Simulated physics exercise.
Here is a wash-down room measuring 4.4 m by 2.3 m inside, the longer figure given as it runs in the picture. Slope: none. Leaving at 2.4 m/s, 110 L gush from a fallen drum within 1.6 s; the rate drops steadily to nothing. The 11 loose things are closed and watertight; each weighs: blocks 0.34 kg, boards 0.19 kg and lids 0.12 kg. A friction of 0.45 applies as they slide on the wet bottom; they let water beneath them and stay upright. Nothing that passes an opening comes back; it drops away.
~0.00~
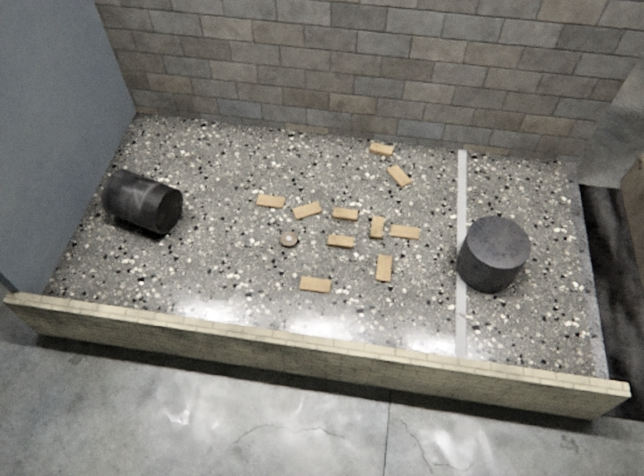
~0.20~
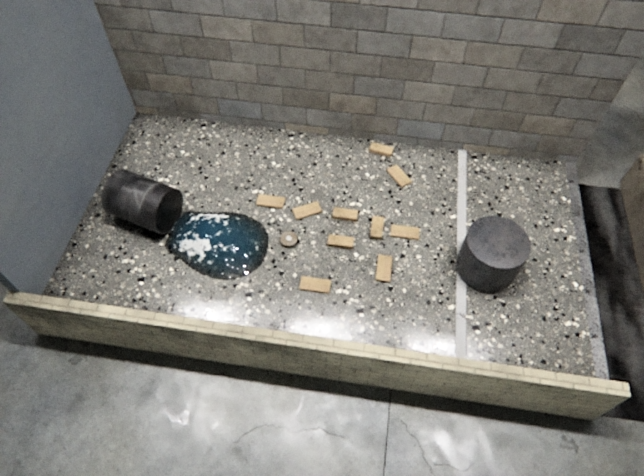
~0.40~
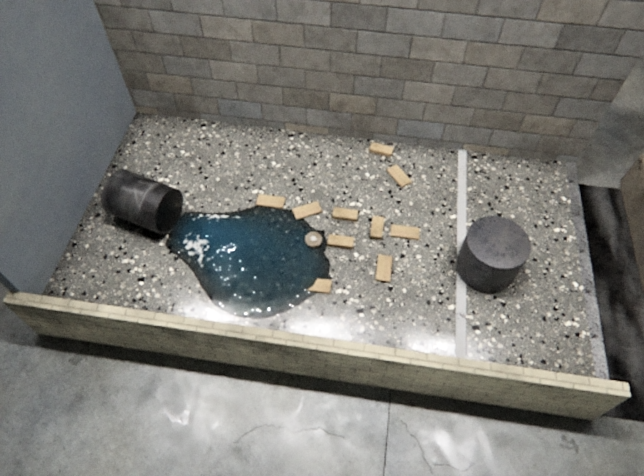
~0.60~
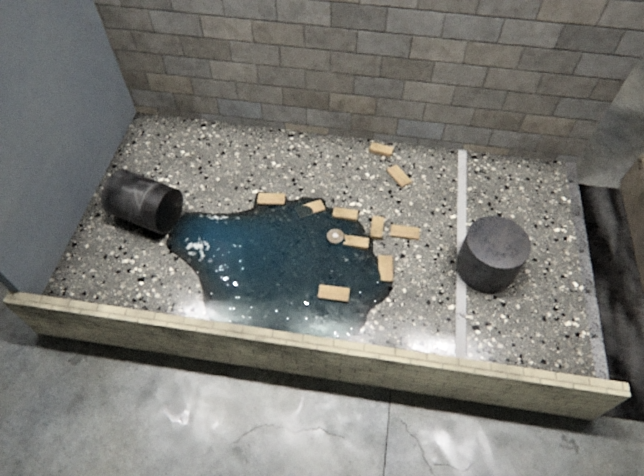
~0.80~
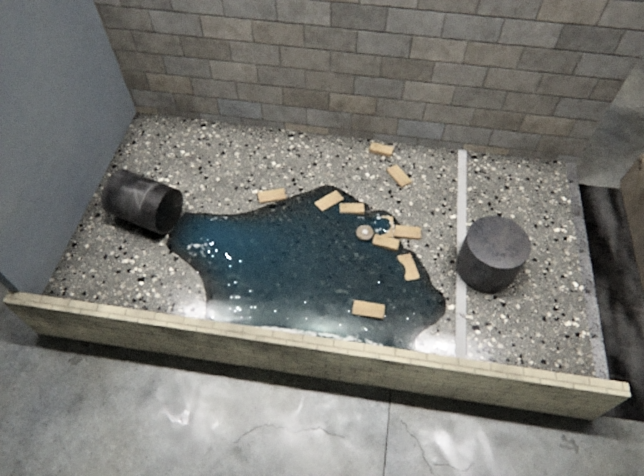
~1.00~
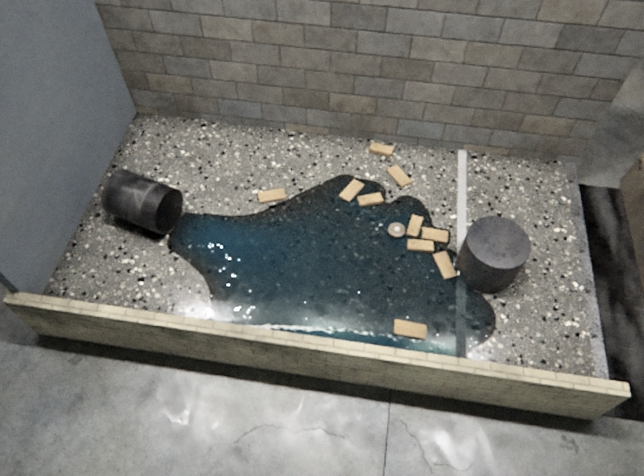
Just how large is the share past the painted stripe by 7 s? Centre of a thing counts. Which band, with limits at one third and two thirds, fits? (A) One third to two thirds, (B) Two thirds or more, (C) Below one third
One third to two thirds (A).
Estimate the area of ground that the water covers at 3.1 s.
Close to 3.0 m2, I'd say.
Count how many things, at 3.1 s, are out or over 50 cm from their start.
I count 9.
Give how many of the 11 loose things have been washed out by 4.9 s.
5 in total.
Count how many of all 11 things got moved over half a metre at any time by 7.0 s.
Total: 9.
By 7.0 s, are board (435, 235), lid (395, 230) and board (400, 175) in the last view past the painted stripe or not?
Taking them as listed, the first one succeeded, the second succeeded and the third failed.
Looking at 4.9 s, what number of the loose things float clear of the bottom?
I count 2.
After 1.4 s 3 of 11 are over the mark; 6 afloat.
After 3.1 s 6 of 11 are over the mark; 2 afloat.
After 4.9 s 6 of 11 are over the mark; 2 afloat.
After 7.0 s 6 of 11 are over the mark; 0 afloat.
